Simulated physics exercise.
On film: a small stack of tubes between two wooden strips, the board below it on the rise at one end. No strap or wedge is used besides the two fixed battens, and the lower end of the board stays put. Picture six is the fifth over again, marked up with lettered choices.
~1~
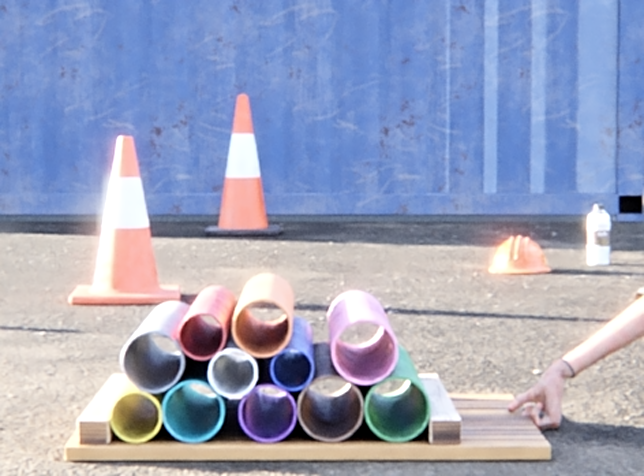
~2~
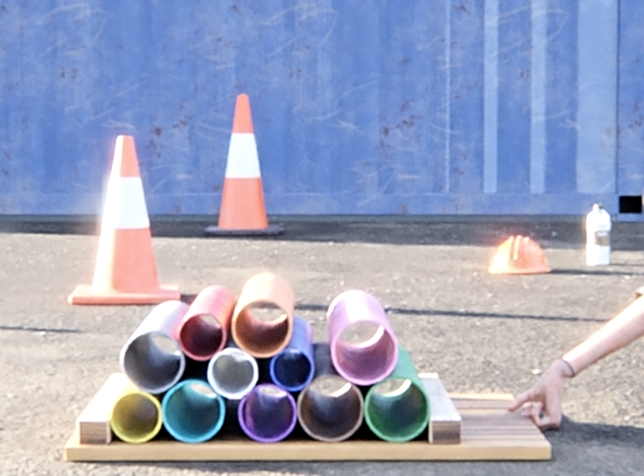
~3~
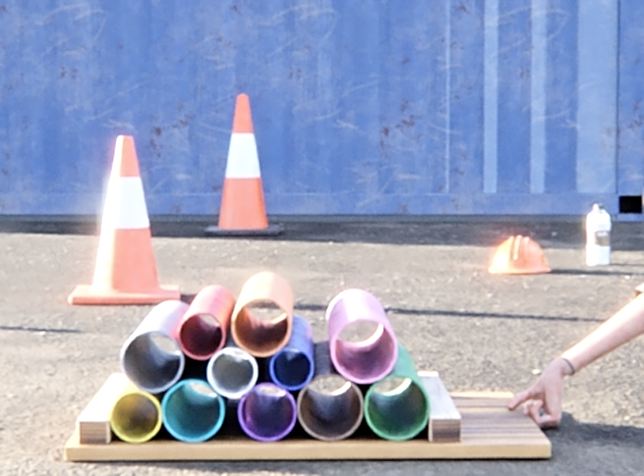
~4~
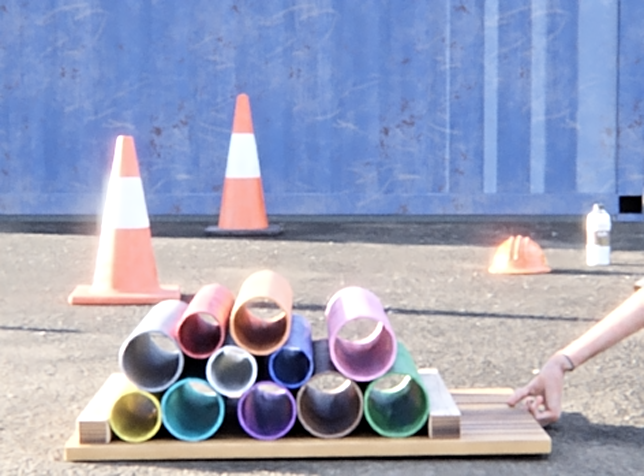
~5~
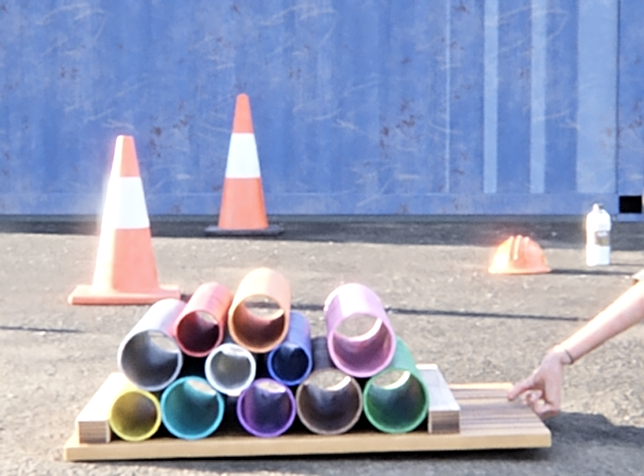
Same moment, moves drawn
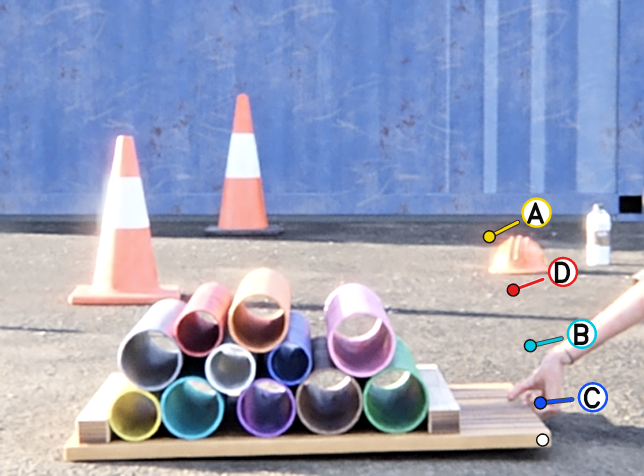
A small stack of coloured tubes sits between two wooden strips on a board, seen level from the front on sunlit rough ground before a scuffed blue metal wall. Yellow, turquoise, purple, brown and green tubes line the bottom, grey, white, blue, red, orange and pink above, with orange-and-white cones behind. A hand at right slowly raises the board's right end slightly, the tubes shifting barely with it.
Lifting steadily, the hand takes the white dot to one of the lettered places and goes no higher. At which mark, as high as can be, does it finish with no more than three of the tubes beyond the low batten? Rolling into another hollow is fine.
The highest mark that will do is A.
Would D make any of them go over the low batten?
At D: Yes.
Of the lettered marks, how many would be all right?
The number is four.
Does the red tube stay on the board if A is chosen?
No.
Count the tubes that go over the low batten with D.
It comes to two.
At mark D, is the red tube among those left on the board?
No.
On the copy, A at (489, 236); B at (530, 346); C at (541, 403); D at (513, 290); the white dot at (543, 440).
On A. First, board at 16°.
Then, board at 27°.
Finally, board at 27°, two over the low batten (grey, red).
By contrast, B two over the low batten (grey, red); C none over the low batten; D two over the low batten (grey, red).
